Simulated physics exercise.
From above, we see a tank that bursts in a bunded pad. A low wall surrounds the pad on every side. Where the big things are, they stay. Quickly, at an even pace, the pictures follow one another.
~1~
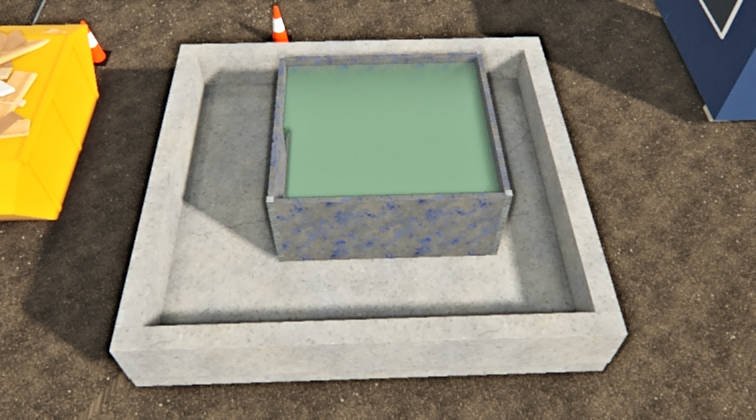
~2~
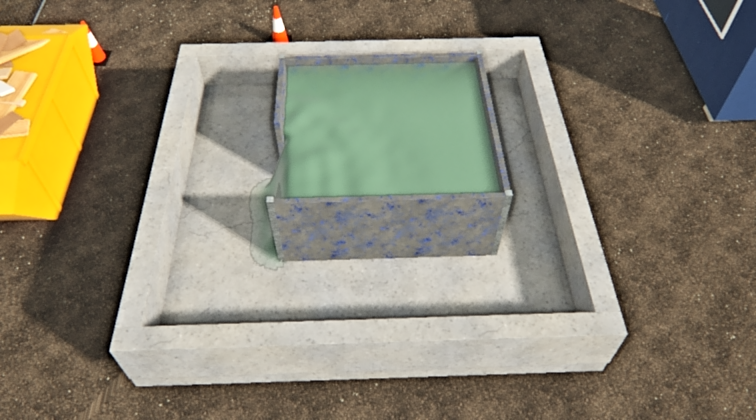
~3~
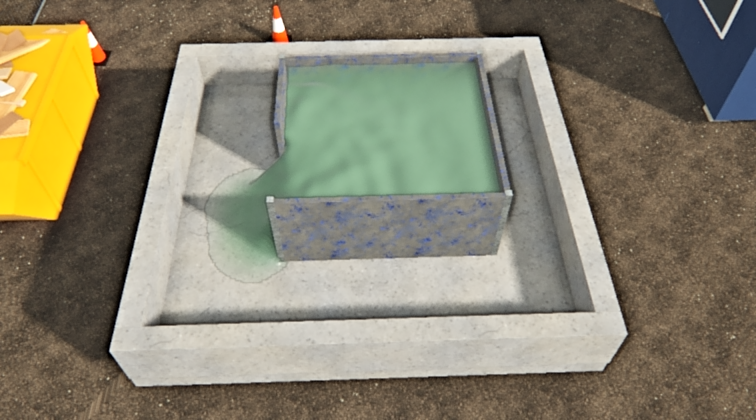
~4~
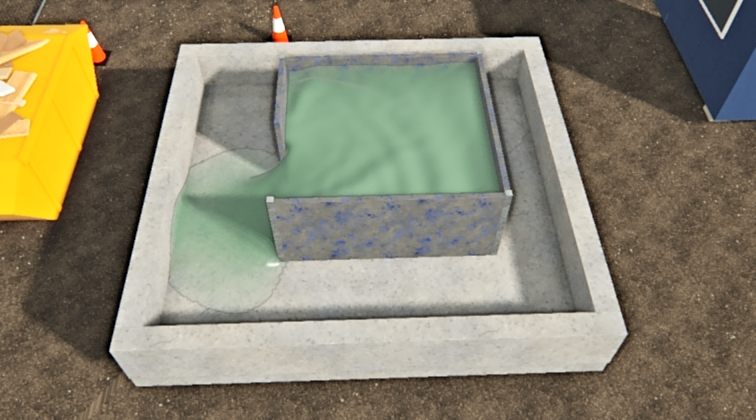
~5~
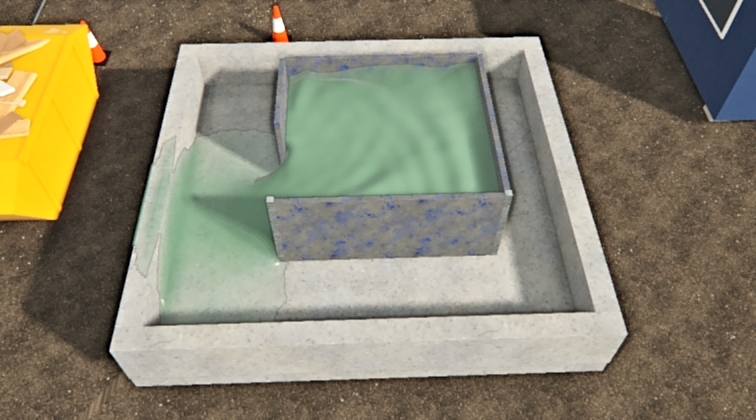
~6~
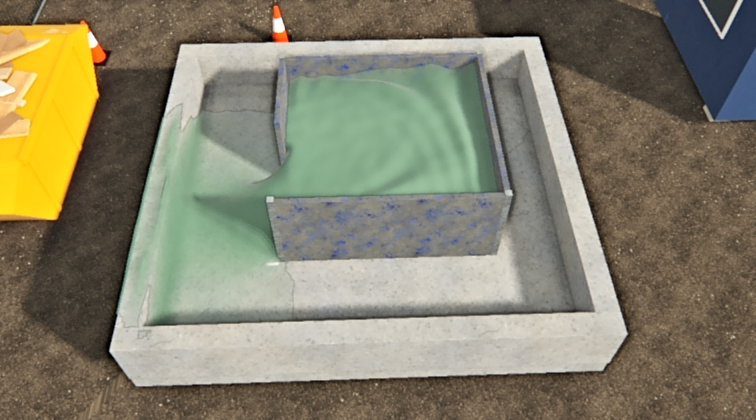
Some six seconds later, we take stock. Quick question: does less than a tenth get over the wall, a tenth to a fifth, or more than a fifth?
The water that escapes is below a tenth.
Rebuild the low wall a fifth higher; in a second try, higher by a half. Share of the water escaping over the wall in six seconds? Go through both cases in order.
Roughly 2 per cent, then roughly 0 per cent.
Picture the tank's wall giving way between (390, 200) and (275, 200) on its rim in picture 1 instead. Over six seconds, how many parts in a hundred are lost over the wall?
My estimate is near 6 percent.
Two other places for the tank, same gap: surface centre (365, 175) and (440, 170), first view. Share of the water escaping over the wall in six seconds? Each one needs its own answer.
Respectively 10 and 6 per cent.
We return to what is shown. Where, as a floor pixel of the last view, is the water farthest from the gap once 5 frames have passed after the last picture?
The front should reach about (205, 90).
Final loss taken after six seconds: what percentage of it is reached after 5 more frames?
Around 35 % of the total, roughly.
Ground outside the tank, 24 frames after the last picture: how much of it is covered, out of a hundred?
I'd say close to 100 per cent.
A moment on, water covers 35 % of the floor; the low wall has let 1 % over.
Next, water covers 40 % of the floor; the low wall has let 2 % over.
Then, water covers 75 % of the floor; the low wall has let 6 % over.
Later, water covers 80 % of the floor; the low wall has let 7 % over.
In the end, water covers 80 % of the floor; the low wall has let 7 % over.
